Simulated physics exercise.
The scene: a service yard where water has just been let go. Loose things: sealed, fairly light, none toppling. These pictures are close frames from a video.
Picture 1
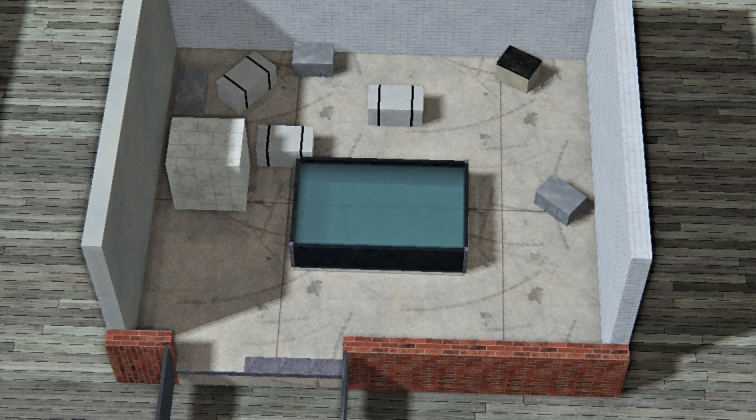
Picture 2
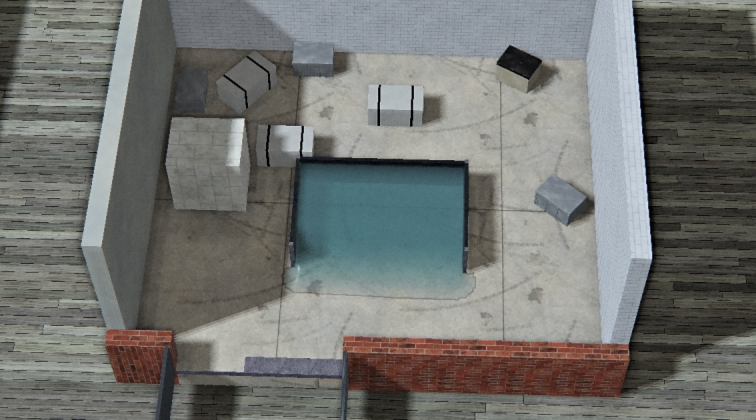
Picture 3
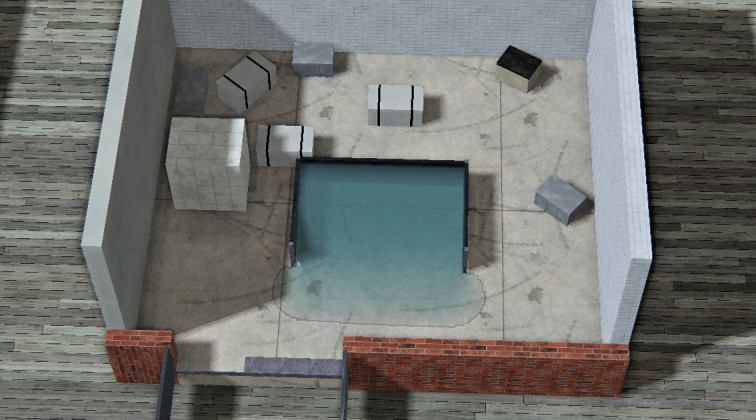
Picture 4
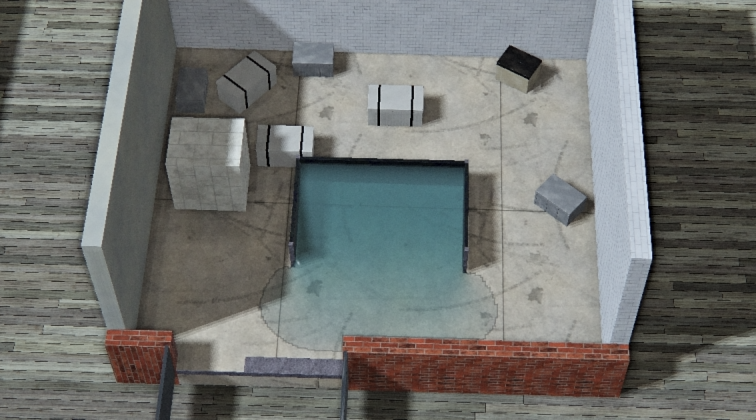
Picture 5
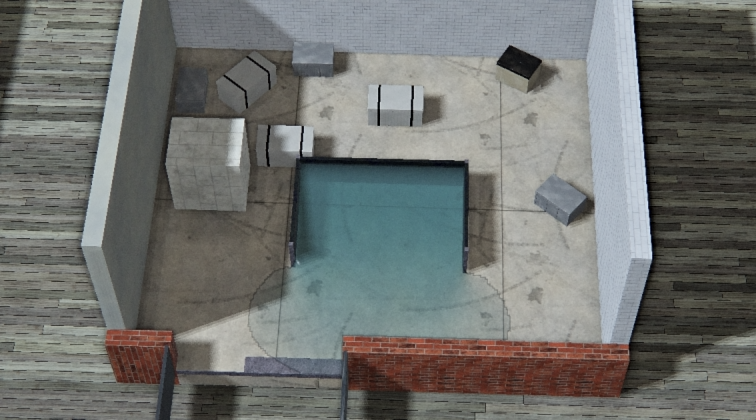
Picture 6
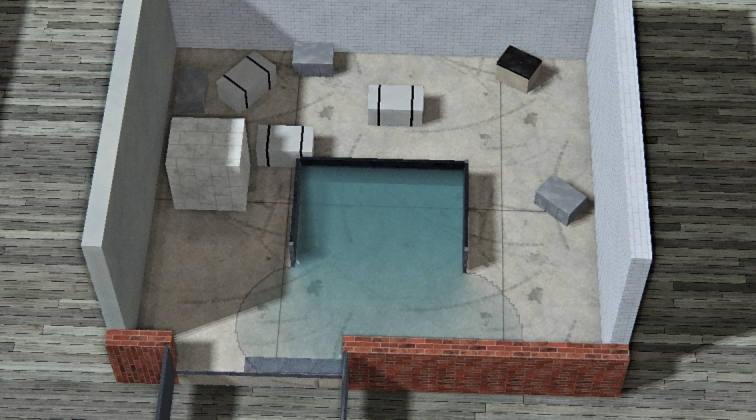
Teal water spreading from an open-fronted tank across a walled yard floor toward the brick wall, while scattered crates stay still.
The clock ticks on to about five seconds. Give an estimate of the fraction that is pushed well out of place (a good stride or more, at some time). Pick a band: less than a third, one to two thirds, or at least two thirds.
The fraction is less than a third of them.
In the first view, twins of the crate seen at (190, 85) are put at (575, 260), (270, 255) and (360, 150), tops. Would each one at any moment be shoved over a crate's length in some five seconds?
Copy by copy, in order: Relocated, largely stays, largely stays.
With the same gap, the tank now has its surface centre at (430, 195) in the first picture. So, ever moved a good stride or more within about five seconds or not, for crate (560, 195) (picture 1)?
As for that object, it got carried that far.
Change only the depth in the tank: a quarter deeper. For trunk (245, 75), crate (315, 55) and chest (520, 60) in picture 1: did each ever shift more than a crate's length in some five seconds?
Per item, in order: Missed the mark; missed the mark; missed the mark.
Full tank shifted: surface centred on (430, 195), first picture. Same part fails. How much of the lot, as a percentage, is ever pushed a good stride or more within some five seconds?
Roughly 10 per cent.
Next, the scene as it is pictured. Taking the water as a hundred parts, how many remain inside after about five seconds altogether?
I'd put it near 70 per cent.
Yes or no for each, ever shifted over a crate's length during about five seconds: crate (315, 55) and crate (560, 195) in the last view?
Never got far, then went a long way.
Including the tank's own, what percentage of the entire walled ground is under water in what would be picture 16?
Roughly 35 in a hundred.
A moment on, 0 of 7 are well off their spots; 0 afloat.
Next, 0 of 7 are well off their spots; 0 afloat.
Later, 1 of 7 are well off their spots; 0 afloat.
In the end, 1 of 7 are well off their spots, and 1 have been at some point; 0 afloat.
